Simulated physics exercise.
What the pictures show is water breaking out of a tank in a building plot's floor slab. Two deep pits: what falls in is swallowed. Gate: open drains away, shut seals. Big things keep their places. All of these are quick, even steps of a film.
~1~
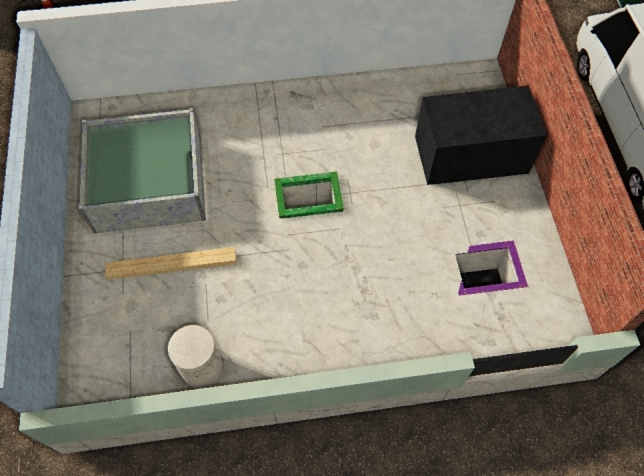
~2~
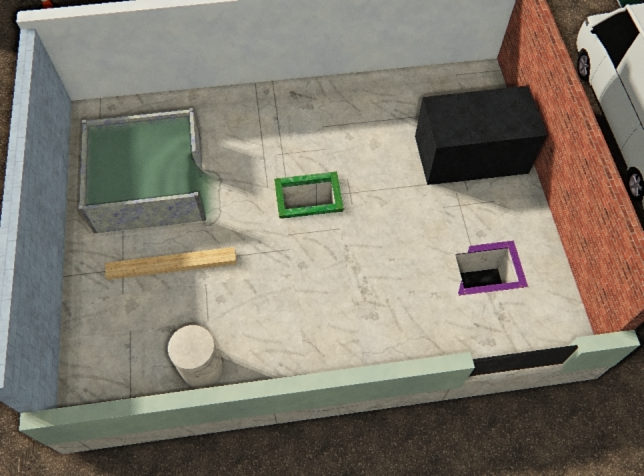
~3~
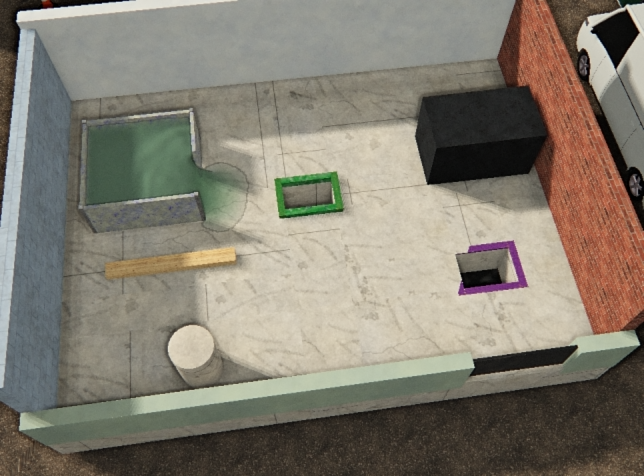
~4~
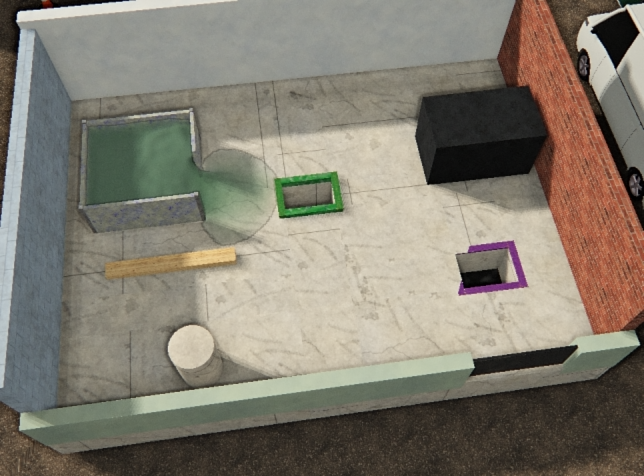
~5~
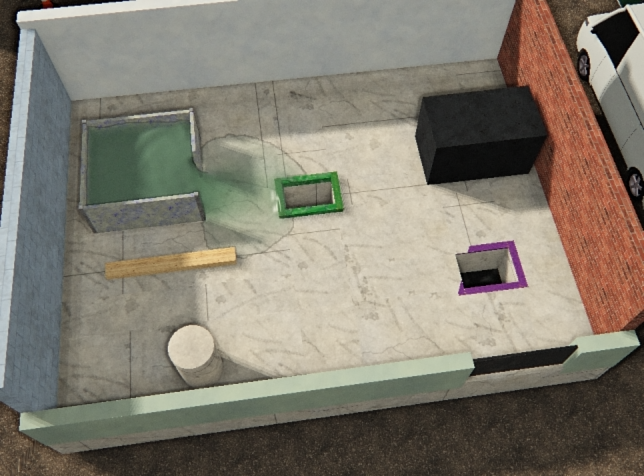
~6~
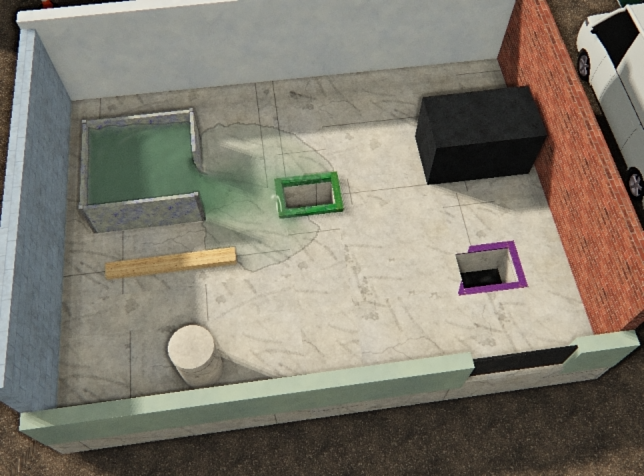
Green water pouring through a gap in a tank's right side, spreading across the pale floor and around a green-rimmed pit.
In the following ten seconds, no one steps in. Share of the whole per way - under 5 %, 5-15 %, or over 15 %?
The gate stays lower than five per cent; the green pit goes higher than fifteen per cent; the purple pit sits in the mid range.
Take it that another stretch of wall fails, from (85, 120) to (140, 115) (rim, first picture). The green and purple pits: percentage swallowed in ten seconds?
In percent: Green 0, purple 4.
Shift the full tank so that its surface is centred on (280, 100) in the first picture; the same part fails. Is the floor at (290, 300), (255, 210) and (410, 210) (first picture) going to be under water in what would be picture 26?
Okay, first one high and dry, second one high and dry, last one got wet.
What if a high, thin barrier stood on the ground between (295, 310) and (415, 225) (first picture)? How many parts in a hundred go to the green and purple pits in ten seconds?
Green 20 %, purple 2 %.
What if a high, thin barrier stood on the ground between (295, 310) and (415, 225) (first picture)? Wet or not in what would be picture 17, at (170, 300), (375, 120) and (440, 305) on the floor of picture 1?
Going spot by spot: High and dry, then drenched, then high and dry.
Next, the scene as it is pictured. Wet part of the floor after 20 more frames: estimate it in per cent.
I'd say close to 50 per cent.
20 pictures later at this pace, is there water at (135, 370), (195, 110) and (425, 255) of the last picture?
Taking them in the order given: Spared, then spared, then swamped.
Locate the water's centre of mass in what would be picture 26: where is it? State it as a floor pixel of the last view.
That puts it at around (279, 195).
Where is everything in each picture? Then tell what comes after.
Still water in the tank at (140, 160), in the first picture.
Water pours out at (199, 190) and has run to (206, 223), in the second picture.
The front is at (236, 171), out from the gap at (199, 191), in the third picture.
Water pours out at (199, 191) and has run to (275, 184), in the fourth picture.
Water pours out at (199, 191) and has run to (300, 172), in the fifth picture.
Water pours out at (199, 191) and has run to (325, 167), in the sixth picture.
A moment on, water covers 25 % of the floor; the gate 0 %, the green pit 6 %, the purple pit 0 %.
Next, water covers 45 % of the floor; the gate 0 %, the green pit 10 %, the purple pit 1 %.
Then, water covers 50 % of the floor; the gate 0 %, the green pit 14 %, the purple pit 3 %.
Later, water covers 60 % of the floor; the gate 0 %, the green pit 17 %, the purple pit 6 %.
In the end, water covers 70 % of the floor; the gate 0 %, the green pit 17 %, the purple pit 10 %.
